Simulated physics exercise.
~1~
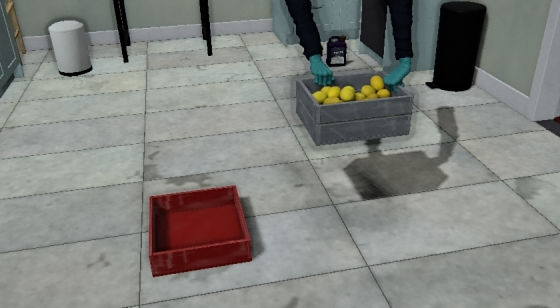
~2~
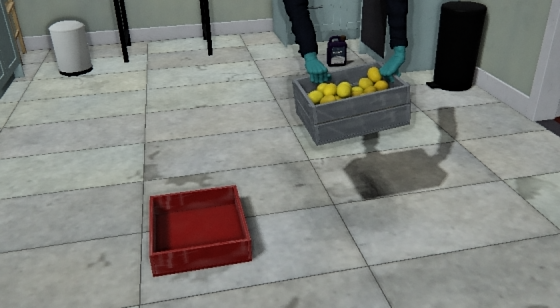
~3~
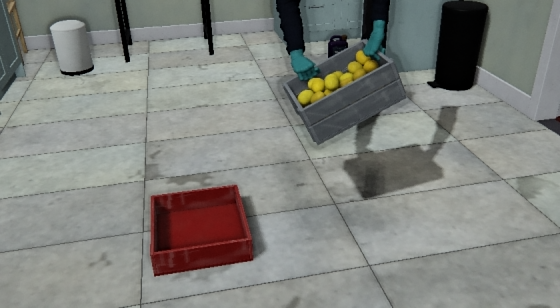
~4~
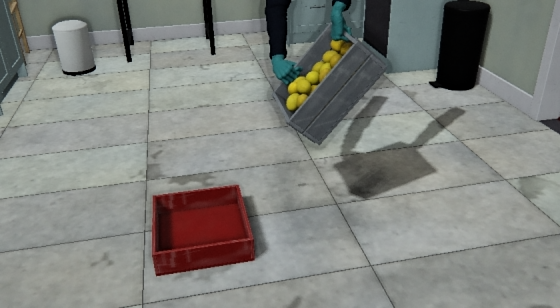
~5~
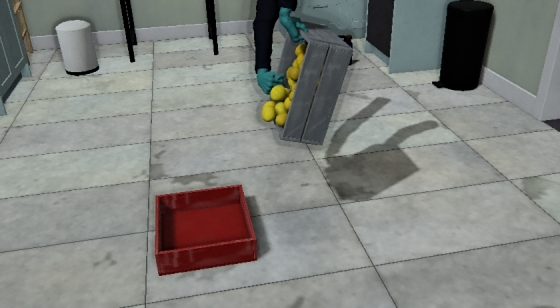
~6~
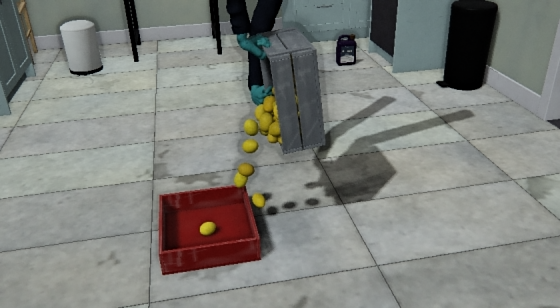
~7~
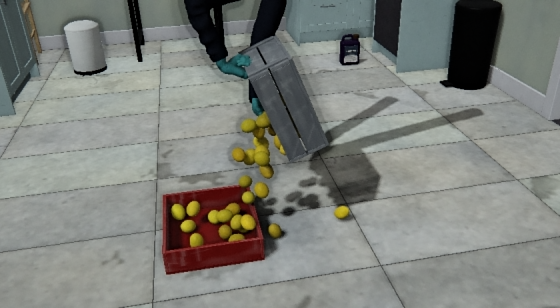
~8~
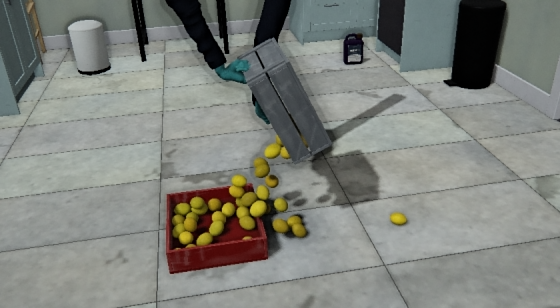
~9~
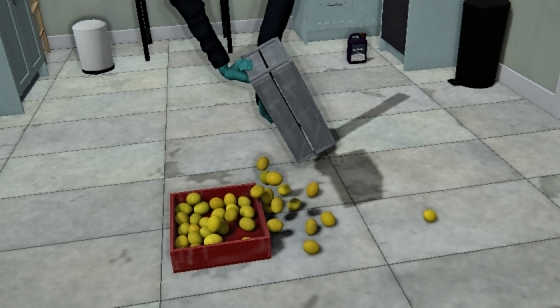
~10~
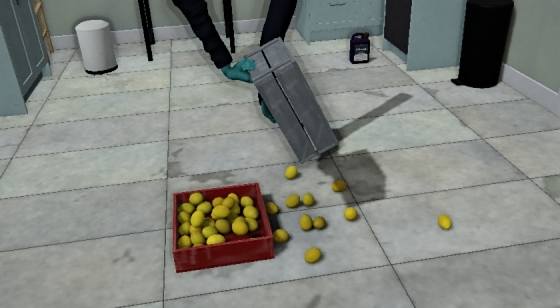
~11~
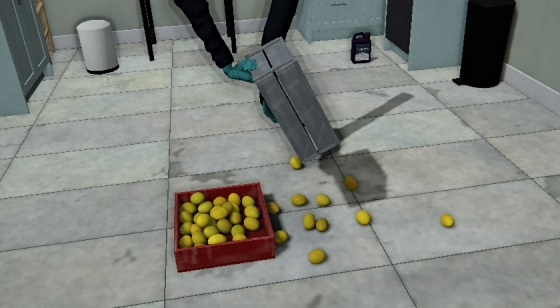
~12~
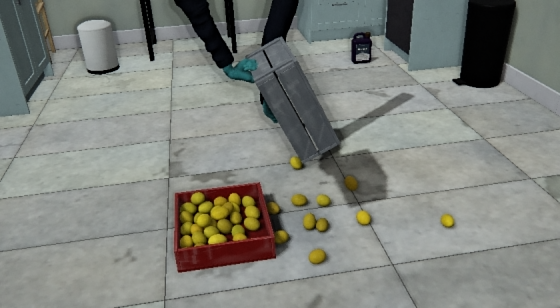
Grey tote tipping forward in gloved hands, spilling lemons into a red box, most landing inside and others scattering across the floor.
